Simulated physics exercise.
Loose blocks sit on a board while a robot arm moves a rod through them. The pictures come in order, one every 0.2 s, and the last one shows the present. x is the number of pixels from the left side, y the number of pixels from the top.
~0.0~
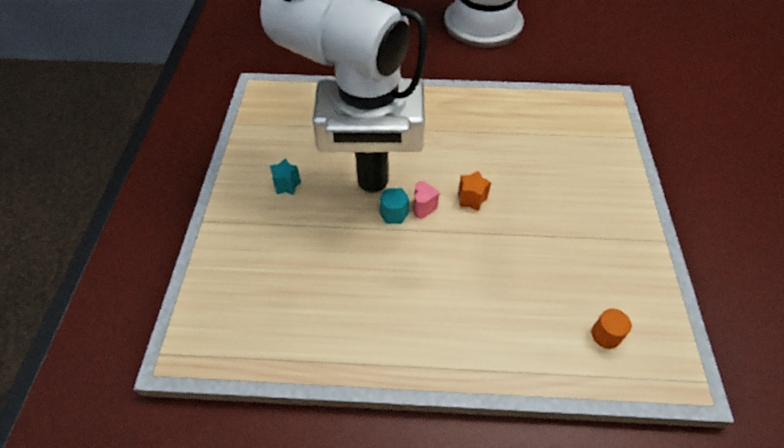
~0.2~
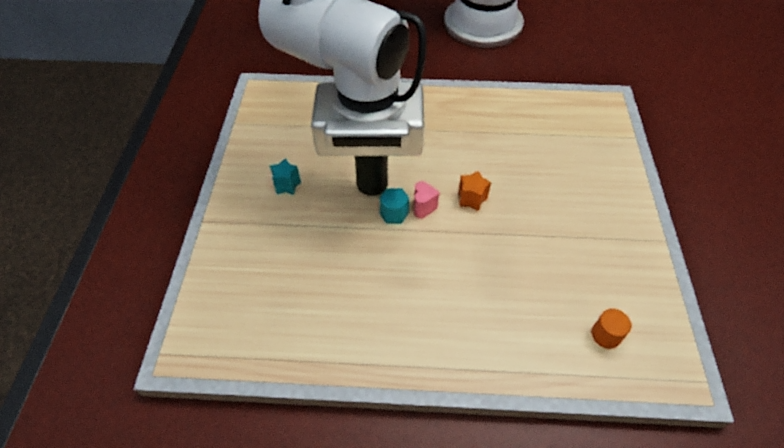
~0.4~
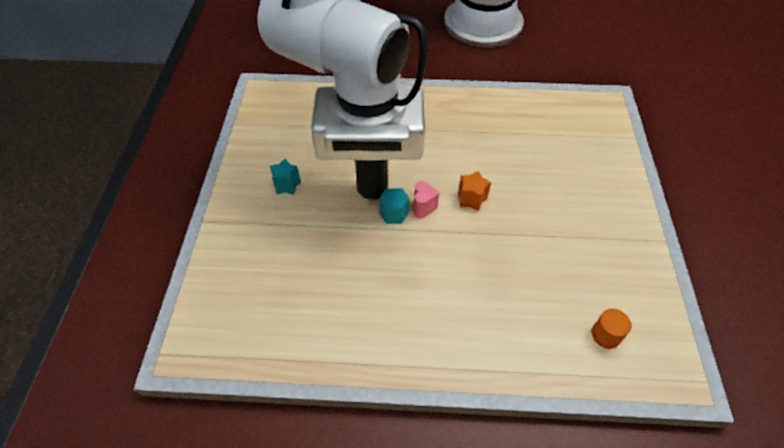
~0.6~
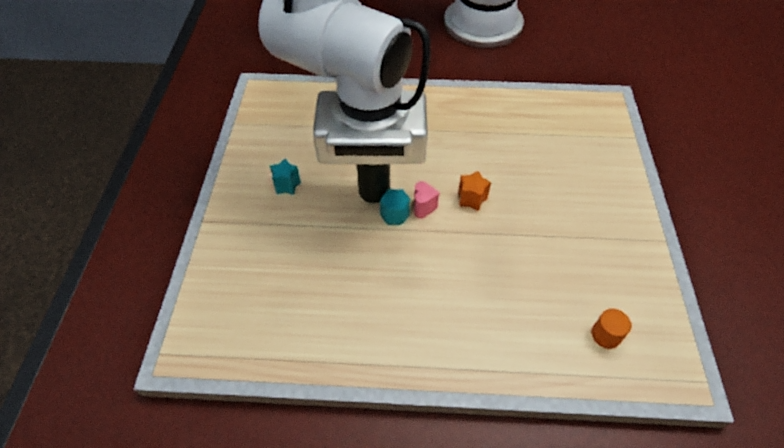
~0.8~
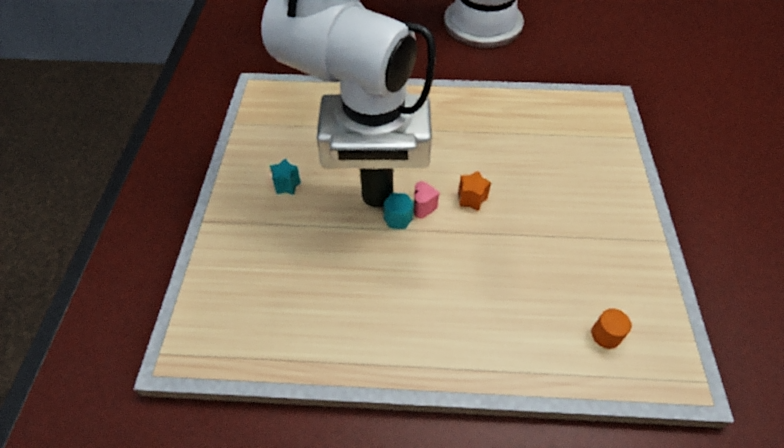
A robot arm above a wooden board inches its black rod toward the viewer, then slightly right, nudging a turquoise block a tiny distance beside a pink heart, while the orange star, turquoise star and orange cylinder stay still.
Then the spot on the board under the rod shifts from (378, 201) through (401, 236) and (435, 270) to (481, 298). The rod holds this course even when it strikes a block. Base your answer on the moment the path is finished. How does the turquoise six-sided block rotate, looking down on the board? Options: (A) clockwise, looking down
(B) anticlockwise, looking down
B (anticlockwise, looking down)
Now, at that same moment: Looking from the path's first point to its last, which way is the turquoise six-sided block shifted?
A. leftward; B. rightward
Option A.
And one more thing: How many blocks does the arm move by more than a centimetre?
Displaced: One.
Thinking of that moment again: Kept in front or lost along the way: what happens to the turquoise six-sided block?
The rod has moved past the turquoise six-sided block by the time the path ends.
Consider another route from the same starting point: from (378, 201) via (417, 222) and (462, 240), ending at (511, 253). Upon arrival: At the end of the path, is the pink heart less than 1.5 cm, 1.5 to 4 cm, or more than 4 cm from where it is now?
Displacement: 1.5 to 4 cm.
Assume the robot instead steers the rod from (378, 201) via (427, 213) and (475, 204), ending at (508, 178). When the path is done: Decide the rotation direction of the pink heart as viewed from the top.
It rotates clockwise.
What follows on the original path. One third of the way, rod at (401, 231); turquoise six-sided block at (430, 235), turned 35° anticlockwise.
Two thirds of the way, rod at (436, 264); turquoise six-sided block at (470, 251), turned 110° anticlockwise.
At the end, rod at (482, 293); turquoise six-sided block at (487, 252), turned 145° anticlockwise; pink heart not moved.
